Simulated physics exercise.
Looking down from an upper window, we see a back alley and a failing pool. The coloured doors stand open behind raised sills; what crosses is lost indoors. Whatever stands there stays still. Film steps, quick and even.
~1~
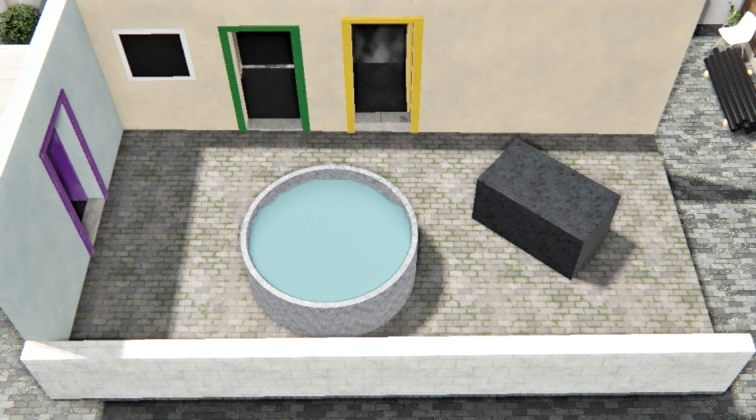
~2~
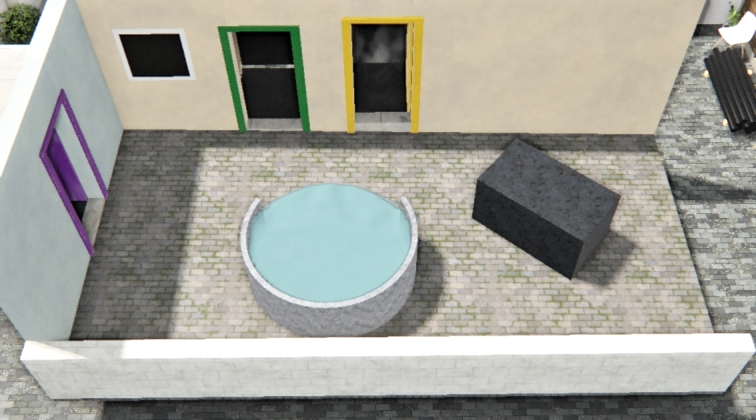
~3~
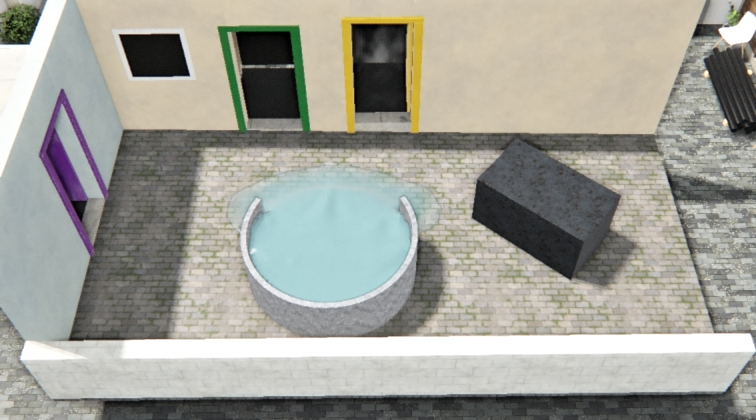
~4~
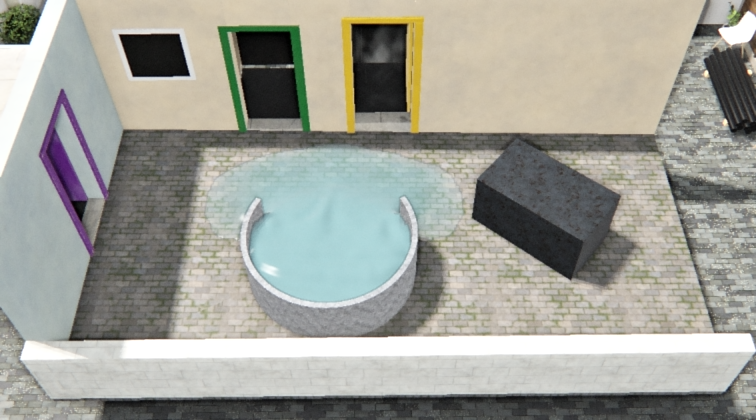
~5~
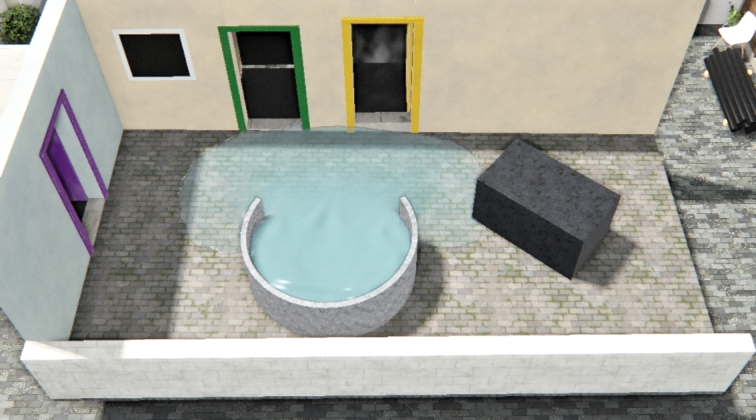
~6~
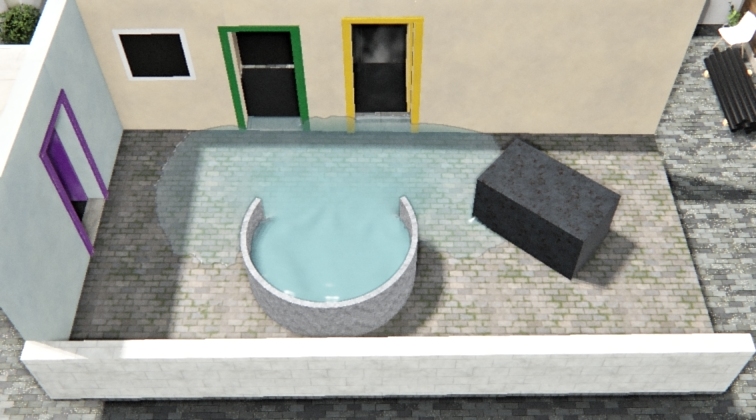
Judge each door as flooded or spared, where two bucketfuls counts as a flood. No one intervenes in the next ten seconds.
The green door is flooded, the yellow door is flooded, the purple door is spared.
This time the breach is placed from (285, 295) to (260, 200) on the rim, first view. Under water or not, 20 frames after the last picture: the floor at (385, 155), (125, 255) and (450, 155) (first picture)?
The three spots, in order, are spared, inundated and spared.
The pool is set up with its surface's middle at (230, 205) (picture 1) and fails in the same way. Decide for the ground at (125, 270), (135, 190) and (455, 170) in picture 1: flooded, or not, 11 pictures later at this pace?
Going through the three places: In the spill, in the spill, in the spill.
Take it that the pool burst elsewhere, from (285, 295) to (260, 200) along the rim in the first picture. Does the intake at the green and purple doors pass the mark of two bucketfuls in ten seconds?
As for the green door, it overshoots; as for the purple door, it overshoots.
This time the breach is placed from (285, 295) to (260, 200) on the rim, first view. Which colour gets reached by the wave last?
The yellow-painted one.
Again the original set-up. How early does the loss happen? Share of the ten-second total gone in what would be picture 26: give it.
My reading is near 50 per cent.
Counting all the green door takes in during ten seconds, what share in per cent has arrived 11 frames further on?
Roughly 60 per cent.
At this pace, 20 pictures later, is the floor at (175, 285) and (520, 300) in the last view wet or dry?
The first spot inundated, the second not yet wet.
A moment on, water covers 35 % of the floor; the green door far over two buckets in, the yellow door over two buckets in, the purple door wet at the sill, nothing in.
Next, water covers 40 % of the floor; the green door far over two buckets in, the yellow door far over two buckets in, the purple door wet at the sill, nothing in.
Then, water covers 60 % of the floor; the green door far over two buckets in, the yellow door far over two buckets in, the purple door wet at the sill, nothing in.
Later, water covers 75 % of the floor; the green door far over two buckets in, the yellow door far over two buckets in, the purple door under two buckets in.
In the end, water covers 70 % of the floor; the green door far over two buckets in, the yellow door far over two buckets in, the purple door under two buckets in.
